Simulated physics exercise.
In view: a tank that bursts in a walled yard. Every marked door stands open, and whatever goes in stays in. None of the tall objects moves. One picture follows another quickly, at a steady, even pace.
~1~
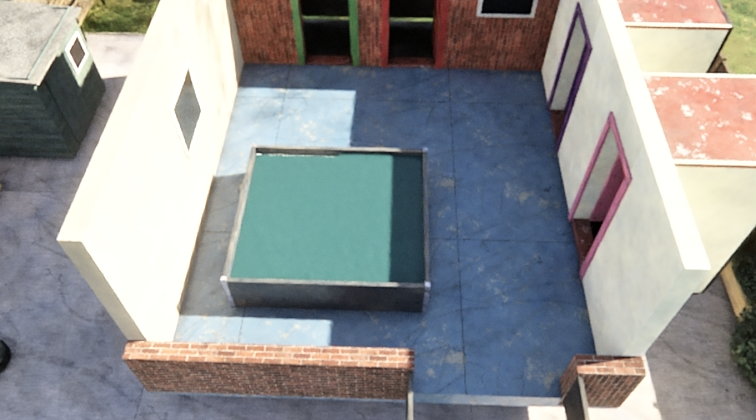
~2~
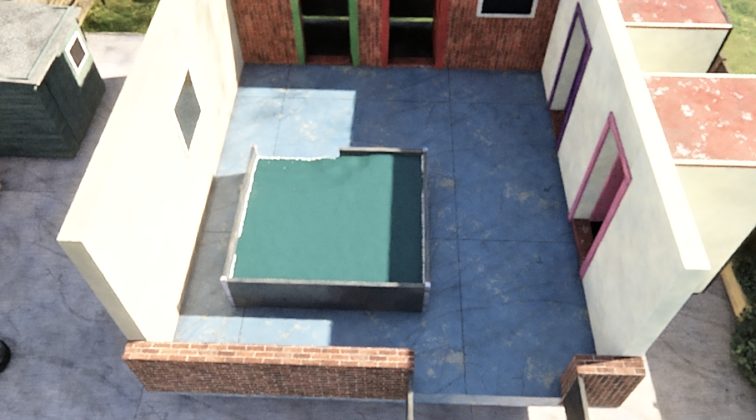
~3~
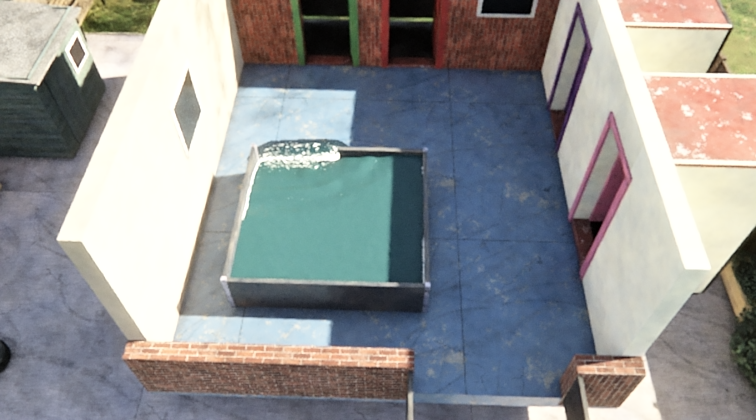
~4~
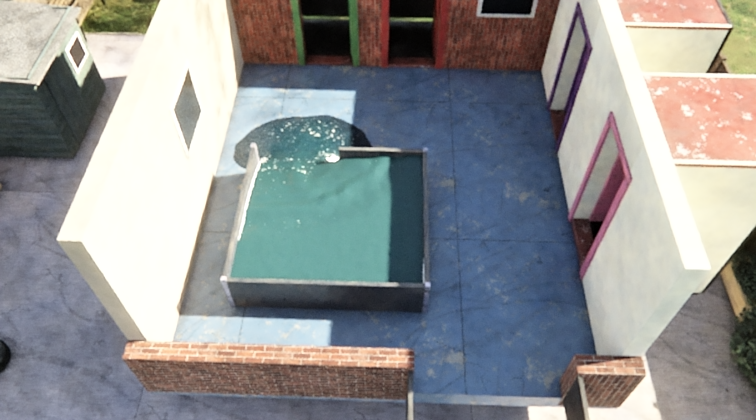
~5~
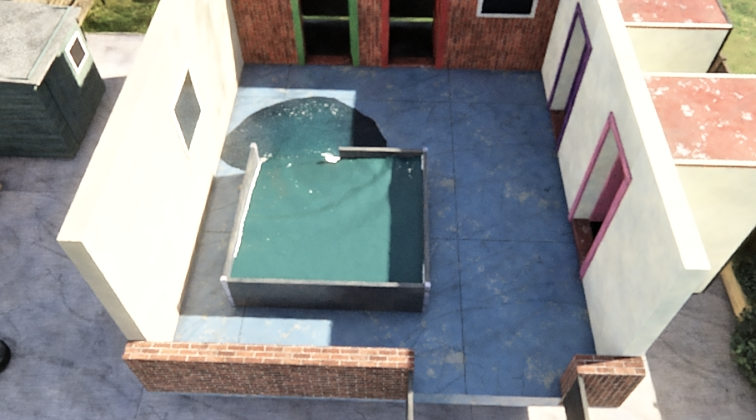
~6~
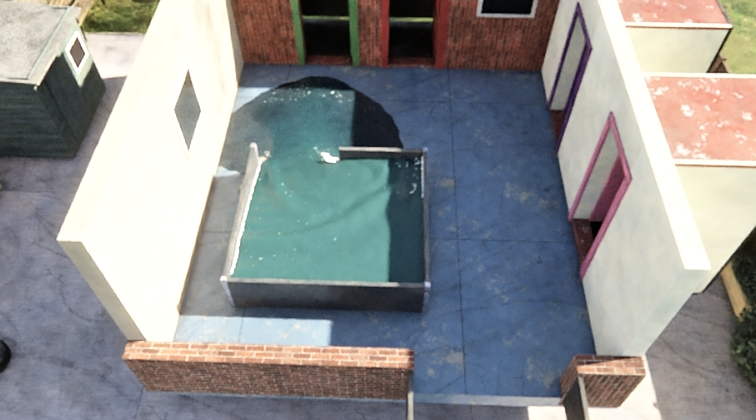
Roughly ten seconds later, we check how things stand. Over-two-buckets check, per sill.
As I see it, red door: Beyond two buckets. Purple door: Beyond two buckets. Green door: Beyond two buckets. Pink door: Not beyond two buckets.
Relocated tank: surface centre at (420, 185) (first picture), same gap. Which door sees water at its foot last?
Final one: The pink one.
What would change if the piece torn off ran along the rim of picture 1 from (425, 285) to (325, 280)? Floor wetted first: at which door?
I'd name the pink one.
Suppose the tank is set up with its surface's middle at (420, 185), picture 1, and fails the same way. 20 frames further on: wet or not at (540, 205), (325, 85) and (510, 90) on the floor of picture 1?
In the order asked: Not reached, reached by the flood, reached by the flood.
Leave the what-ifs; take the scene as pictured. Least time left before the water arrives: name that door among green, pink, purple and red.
The green door.
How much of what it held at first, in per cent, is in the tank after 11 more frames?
I'd say some 66 %.
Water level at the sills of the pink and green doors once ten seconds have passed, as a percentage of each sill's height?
Around 40 in a hundred for the first and 240 in a hundred for the second.
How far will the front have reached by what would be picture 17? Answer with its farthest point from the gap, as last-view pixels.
Somewhere close to (472, 74).
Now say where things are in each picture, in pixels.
In the first picture, still water in the tank at (333, 213).
In the second picture, water pours out on the tank's far side and has run to a hidden place.
In the third picture, water pours out on the tank's far side and has run to a hidden place.
In the fourth picture, the front is at (329, 120), out from the gap on the tank's far side.
In the fifth picture, water pours out on the tank's far side and has run to (325, 101).
In the sixth picture, water pours out on the tank's far side and has run to (328, 81).
A moment on, water covers 25 % of the floor; the red door not reached, the purple door not reached, the green door over two buckets in, the pink door not reached.
Next, water covers 30 % of the floor; the red door under two buckets in, the purple door not reached, the green door far over two buckets in, the pink door not reached.
Then, water covers 40 % of the floor; the red door over two buckets in, the purple door not reached, the green door far over two buckets in, the pink door not reached.
Later, water covers 70 % of the floor; the red door over two buckets in, the purple door over two buckets in, the green door far over two buckets in, the pink door wet at the sill, nothing in.
In the end, water covers 95 % of the floor; the red door far over two buckets in, the purple door far over two buckets in, the green door far over two buckets in, the pink door wet at the sill, nothing in.
